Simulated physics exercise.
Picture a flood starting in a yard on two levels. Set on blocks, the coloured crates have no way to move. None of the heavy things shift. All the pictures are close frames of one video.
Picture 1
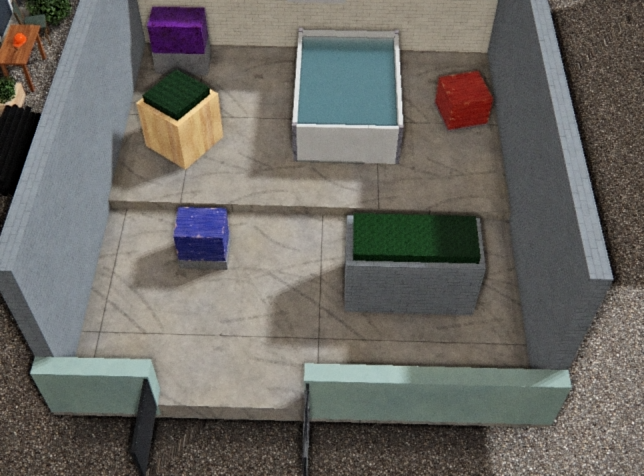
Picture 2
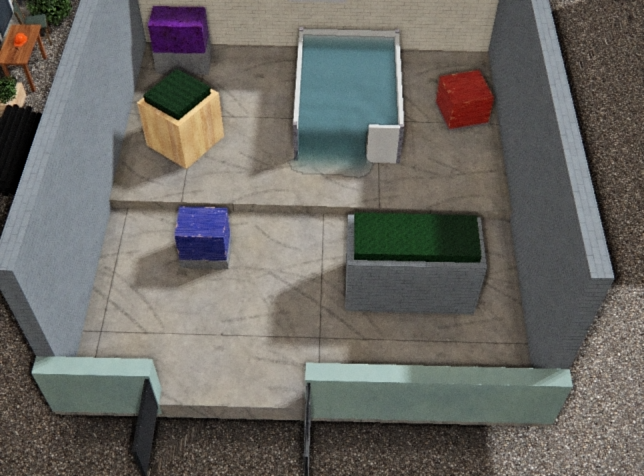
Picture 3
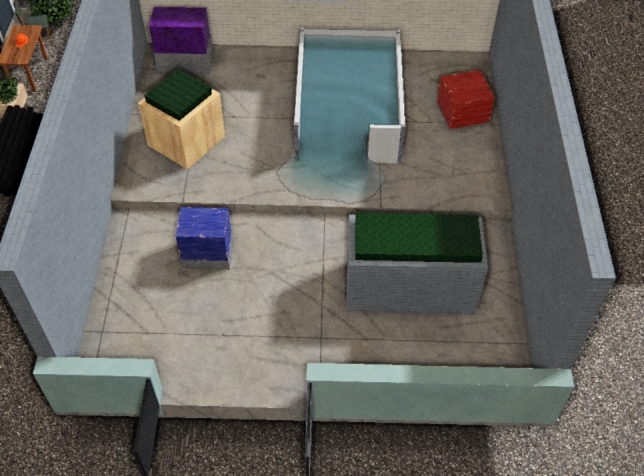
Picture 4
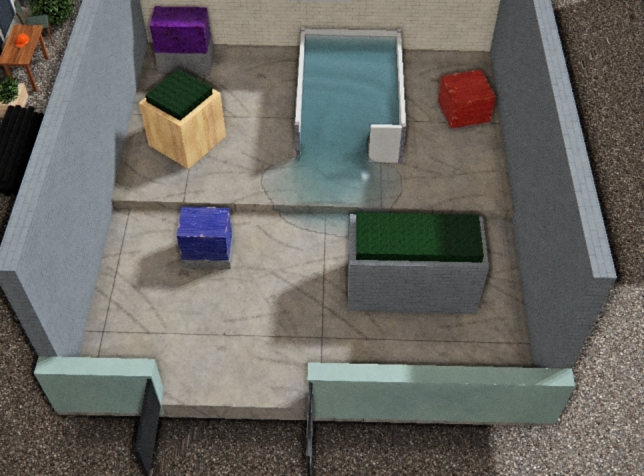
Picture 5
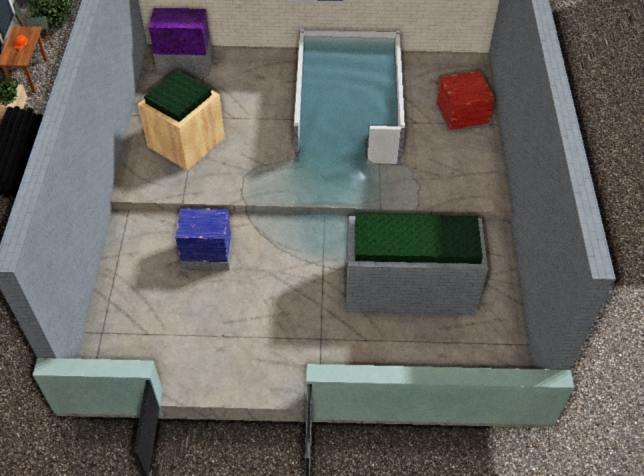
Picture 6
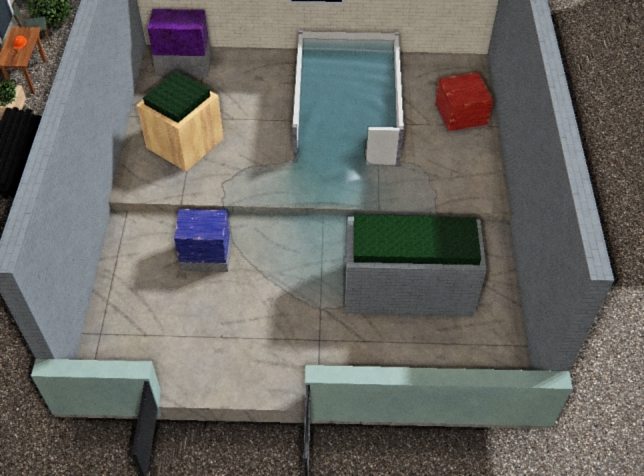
In a walled yard on two levels, the front of a white water tank opened up, and water poured out through the gap, spreading across the upper floor and onto the lower level between the still crates.
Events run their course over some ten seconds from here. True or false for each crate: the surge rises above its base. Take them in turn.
Purple crate: False; red crate: False; blue crate: False.
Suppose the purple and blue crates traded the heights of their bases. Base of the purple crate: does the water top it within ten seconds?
For the purple crate, the answer is that it stays clear.
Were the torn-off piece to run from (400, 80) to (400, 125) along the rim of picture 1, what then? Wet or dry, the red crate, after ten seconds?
The red crate gets flooded.
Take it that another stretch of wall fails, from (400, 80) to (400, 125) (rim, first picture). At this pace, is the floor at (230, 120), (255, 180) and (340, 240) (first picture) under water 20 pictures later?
Order as asked: Untouched, untouched, swamped.
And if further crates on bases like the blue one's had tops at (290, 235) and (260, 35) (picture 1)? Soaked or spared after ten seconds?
For the first position it is reached; for the second it is missed.
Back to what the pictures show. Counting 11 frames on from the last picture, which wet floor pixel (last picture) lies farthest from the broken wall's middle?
I would point to (112, 388).
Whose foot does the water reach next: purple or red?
That's the crate marked red.
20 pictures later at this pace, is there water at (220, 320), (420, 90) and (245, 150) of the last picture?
First inundated, second spared, third spared.
A moment on, water covers 30 % of the floor; the purple crate not reached, the red crate not reached, the blue crate water round its plinth.
Next, water covers 40 % of the floor; the purple crate not reached, the red crate not reached, the blue crate water round its plinth.
Then, water covers 50 % of the floor; the purple crate not reached, the red crate not reached, the blue crate water round its plinth.
Later, water covers 50 % of the floor; the purple crate not reached, the red crate water round its plinth, the blue crate water round its plinth.
In the end, water covers 50 % of the floor; the purple crate stayed above the water, the red crate stayed above the water, the blue crate stayed above the water.
